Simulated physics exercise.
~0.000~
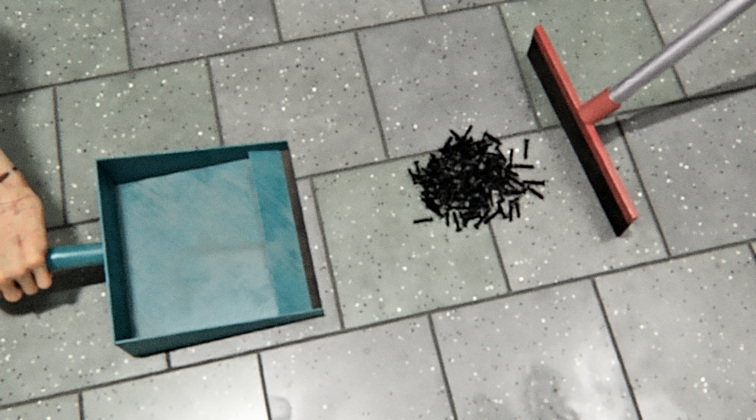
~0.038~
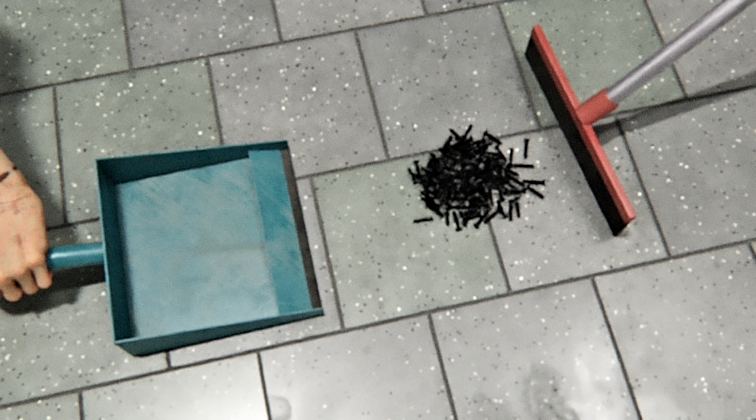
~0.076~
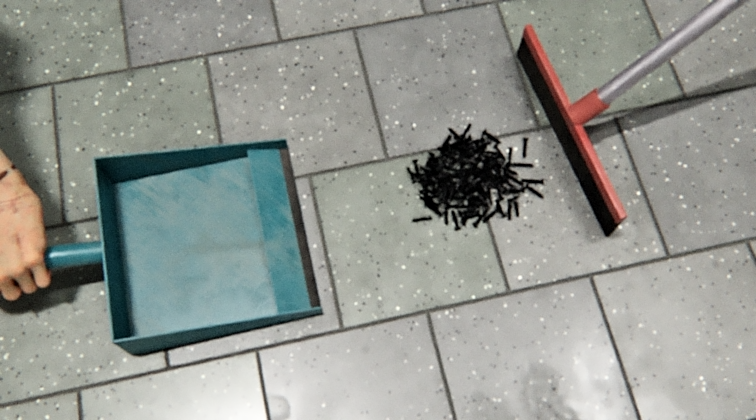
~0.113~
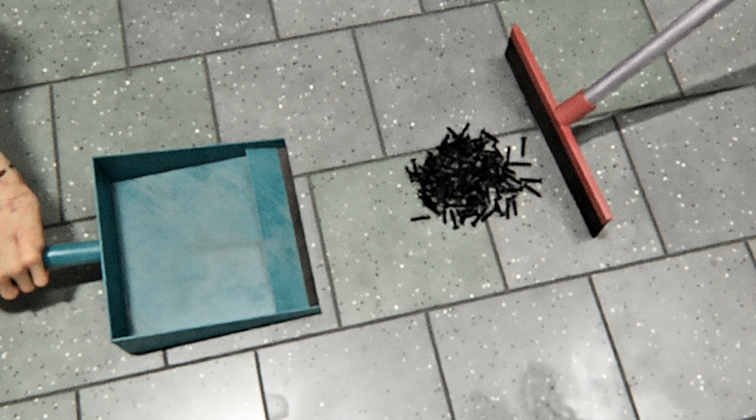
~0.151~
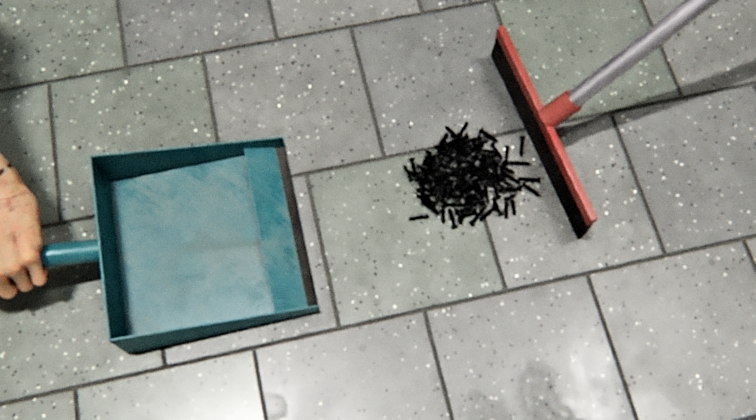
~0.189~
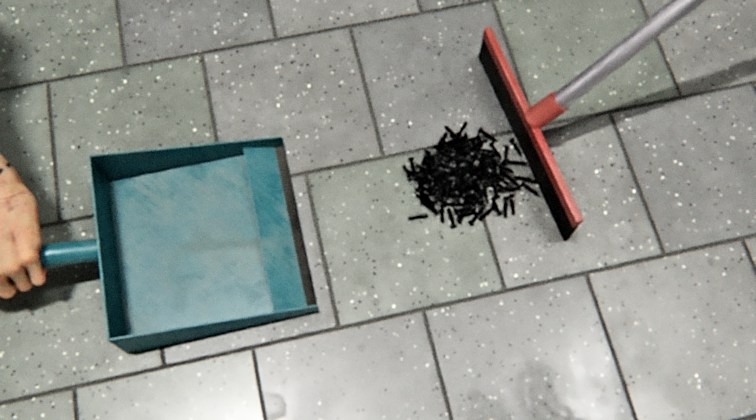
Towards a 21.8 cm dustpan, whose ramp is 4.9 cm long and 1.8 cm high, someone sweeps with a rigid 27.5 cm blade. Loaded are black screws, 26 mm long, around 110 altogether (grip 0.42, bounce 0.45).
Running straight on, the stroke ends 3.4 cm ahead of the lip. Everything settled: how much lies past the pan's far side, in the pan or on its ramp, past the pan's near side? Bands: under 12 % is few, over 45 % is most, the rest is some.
Far side: Few; pan: Few; near side: Few.
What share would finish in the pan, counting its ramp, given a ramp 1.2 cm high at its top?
In that case roughly 10 percent.
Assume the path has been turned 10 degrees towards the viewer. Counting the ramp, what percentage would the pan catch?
Roughly 5 percent.
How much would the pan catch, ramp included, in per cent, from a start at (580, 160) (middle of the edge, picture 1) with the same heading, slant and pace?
Roughly 10 percent, ramp included.
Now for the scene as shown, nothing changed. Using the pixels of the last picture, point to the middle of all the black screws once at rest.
(315, 202).
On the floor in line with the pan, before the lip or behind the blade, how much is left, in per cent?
That comes to near 90 percent.
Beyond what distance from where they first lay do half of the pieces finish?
That distance is around 18 cm.
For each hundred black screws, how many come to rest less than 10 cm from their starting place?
Around 0 percent.
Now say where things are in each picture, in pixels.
Blade from (631, 218) to (538, 33), moved 0.0 cm, 0 of the pieces shifted so far; middle of the pieces at (467, 176); pan at (199, 251), in the first picture.
Blade from (629, 218) to (535, 33), moved 0.3 cm, 0 of the pieces shifted so far; middle of the pieces at (467, 176), in the second picture.
Blade from (620, 218) to (527, 33), moved 1.2 cm, 0 of the pieces shifted so far; middle of the pieces at (466, 175), in the third picture.
Blade from (606, 219) to (514, 33), moved 2.7 cm, 0 of the pieces shifted so far; middle of the pieces at (464, 174), in the fourth picture.
Blade from (591, 220) to (501, 34), moved 4.3 cm, 0 of the pieces shifted so far; middle of the pieces at (462, 173), in the fifth picture.
Blade from (576, 222) to (487, 35), moved 5.9 cm, 2 of the pieces shifted so far; middle of the pieces at (462, 173); pan at (193, 247). Its pace works out near 0.42 m/s, heading 4 degrees away from the viewer's side, in the sixth picture.
After 0.47 s, middle of the blade 17 cm from the lip; 0 % over the lip, far side 0 %, near side 0 %.
After 0.66 s, middle of the blade 9 cm from the lip; 0 % over the lip, far side 5 %, near side 0 %.
After 0.97 s, middle of the blade 5 cm from the lip; 10 % over the lip, far side 5 %, near side 0 %.
At rest (1.5 s), far side 5 %, pan 10 %, near side 0 %, in front of the lip or behind the blade 90 %.
